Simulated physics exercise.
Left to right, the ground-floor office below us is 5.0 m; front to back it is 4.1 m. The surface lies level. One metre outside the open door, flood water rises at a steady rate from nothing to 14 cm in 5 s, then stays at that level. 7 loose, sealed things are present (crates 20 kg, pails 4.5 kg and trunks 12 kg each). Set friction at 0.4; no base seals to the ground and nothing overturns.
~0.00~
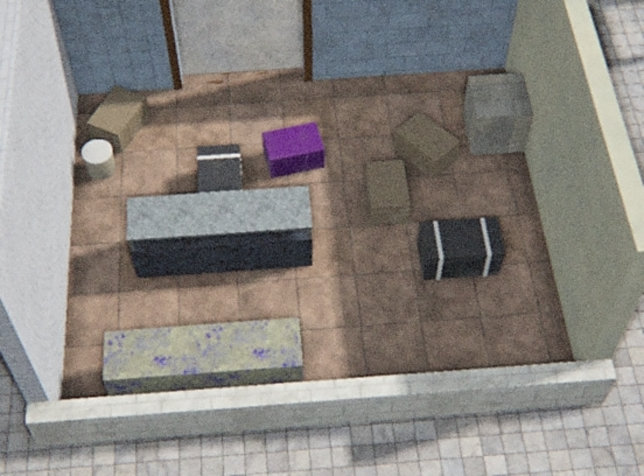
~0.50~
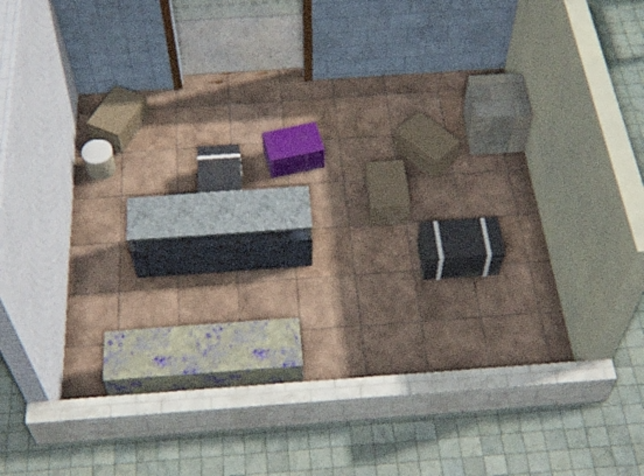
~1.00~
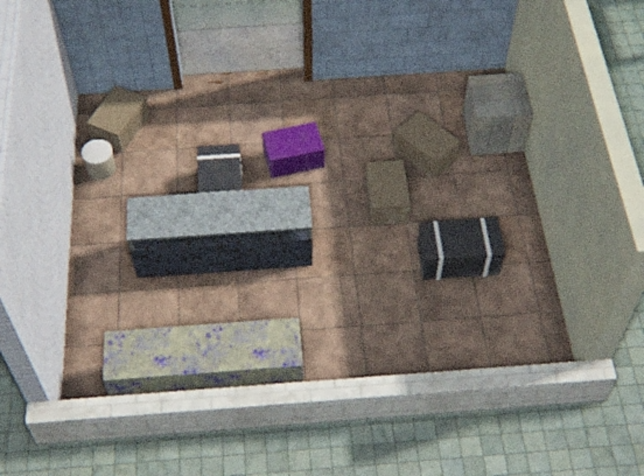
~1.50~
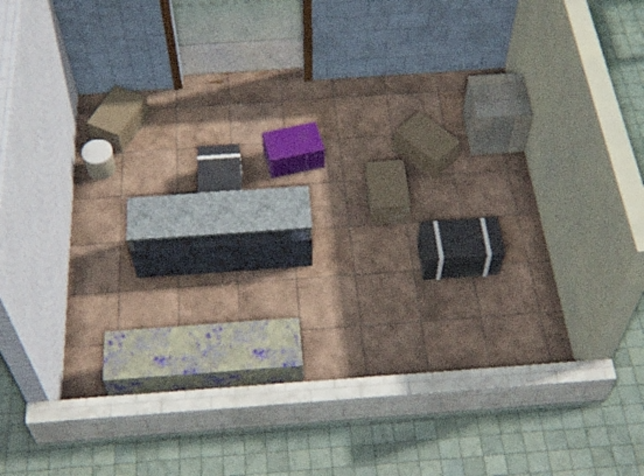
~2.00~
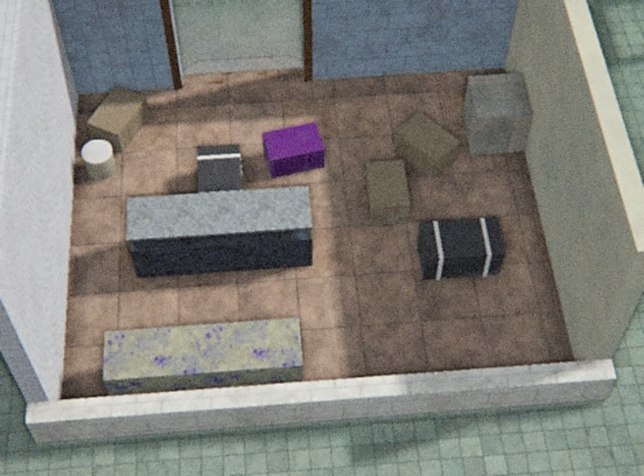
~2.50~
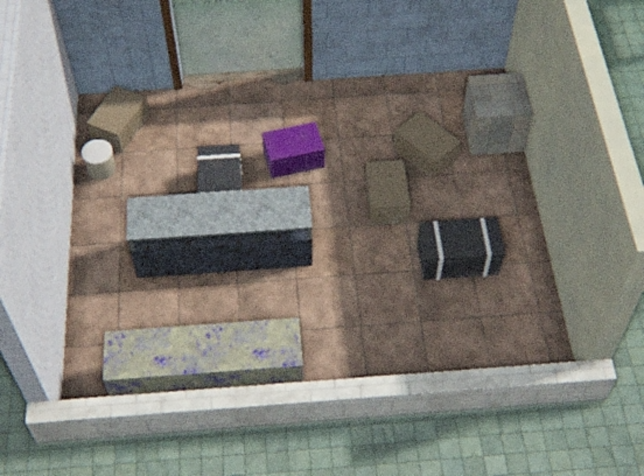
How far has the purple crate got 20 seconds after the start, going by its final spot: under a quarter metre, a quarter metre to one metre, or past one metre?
I reckon it goes over a metre.
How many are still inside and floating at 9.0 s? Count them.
Of them, 2.
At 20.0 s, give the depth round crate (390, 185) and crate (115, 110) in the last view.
Depths: Near 12 cm, then near 9 cm.
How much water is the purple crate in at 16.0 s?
Roughly 5 cm at that moment.
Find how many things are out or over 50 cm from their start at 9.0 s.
By that point, 1.
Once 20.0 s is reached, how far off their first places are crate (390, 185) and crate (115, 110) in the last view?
Net displacement, in order: 120 cm; 80 cm.
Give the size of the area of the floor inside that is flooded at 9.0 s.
Somewhere around 12 m2, roughly.
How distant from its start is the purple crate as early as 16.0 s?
Close to 200 cm.
After 4.0 s the purple crate is near (293, 141), 0.0 m from its start, aground; 0 afloat.
After 9.0 s the purple crate is near (306, 168), 0.4 m from its start, aground; 2 afloat.
After 16.0 s the purple crate is near (407, 246), 1.8 m from its start, aground; 3 afloat.
After 20.0 s the purple crate is near (392, 321), 2.4 m from its start, afloat; 6 afloat.
